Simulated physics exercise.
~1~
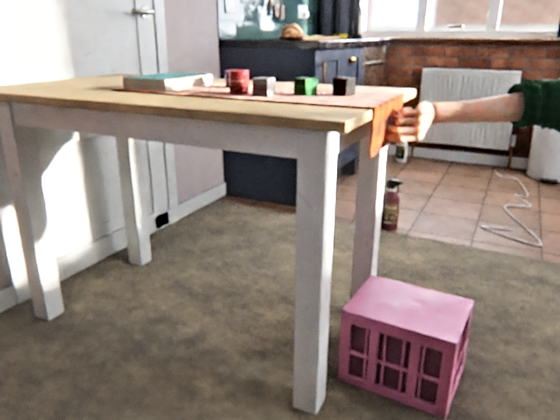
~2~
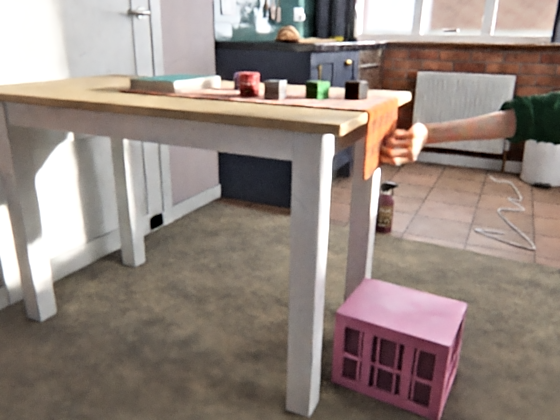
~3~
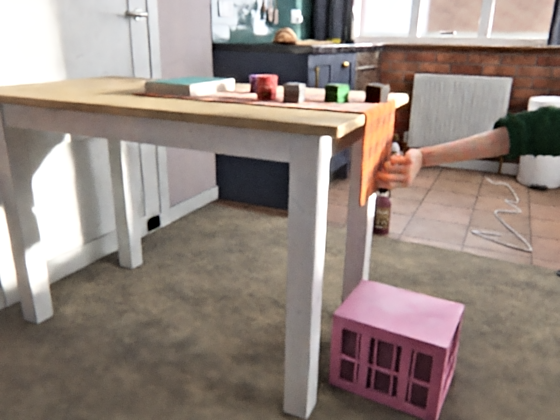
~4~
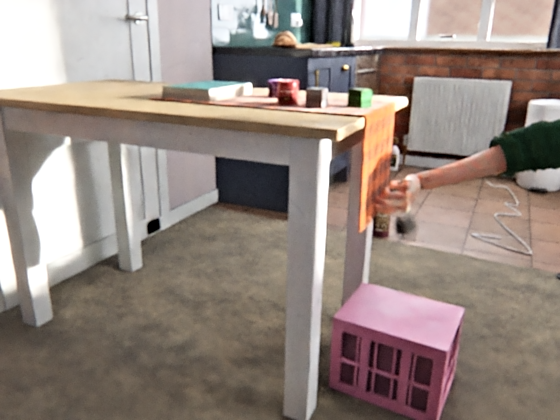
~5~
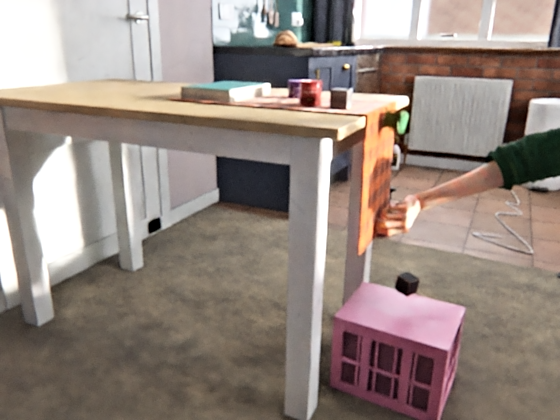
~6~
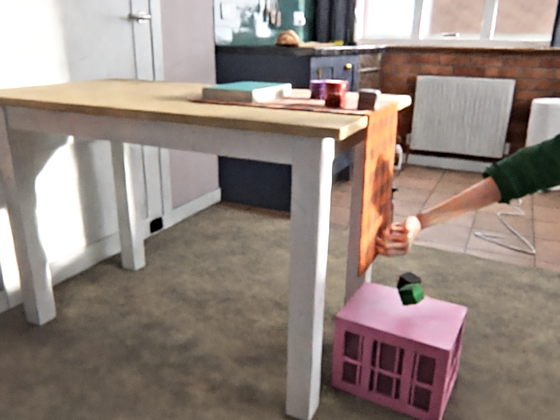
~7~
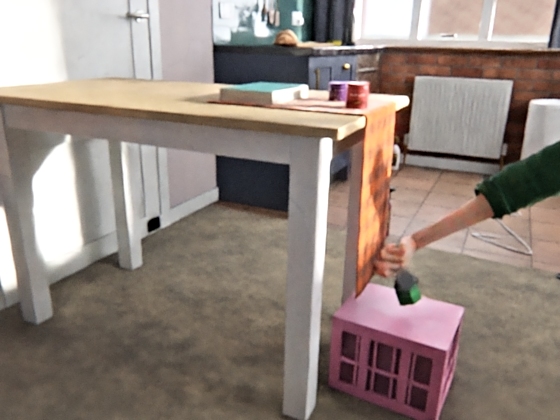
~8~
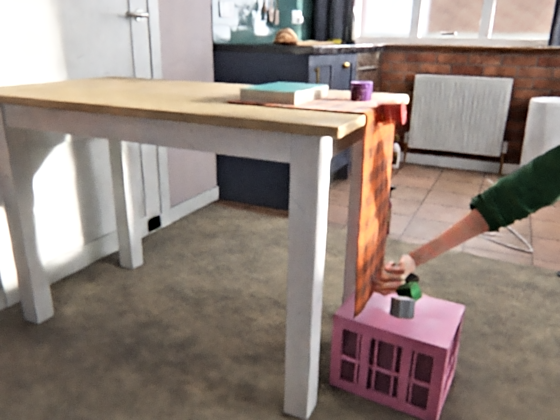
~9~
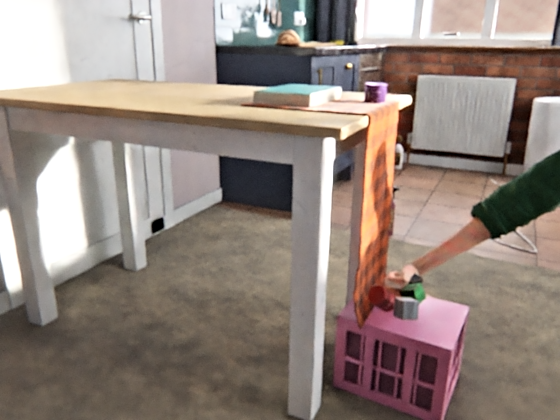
A hand in a green sleeve grips the end of an orange scarf at the right side of a pale wooden table, seen from low down in a sunlit kitchen. On top are a teal book, small cubes and red and purple pots, with a pink crate on the floor below. The hand draws the scarf downward, and everything slides right. The black cube drops first onto the crate, then the green cube, the grey cube and the red pot follow. Finally the hem rests on the crate, with the book and purple pot still on the table.
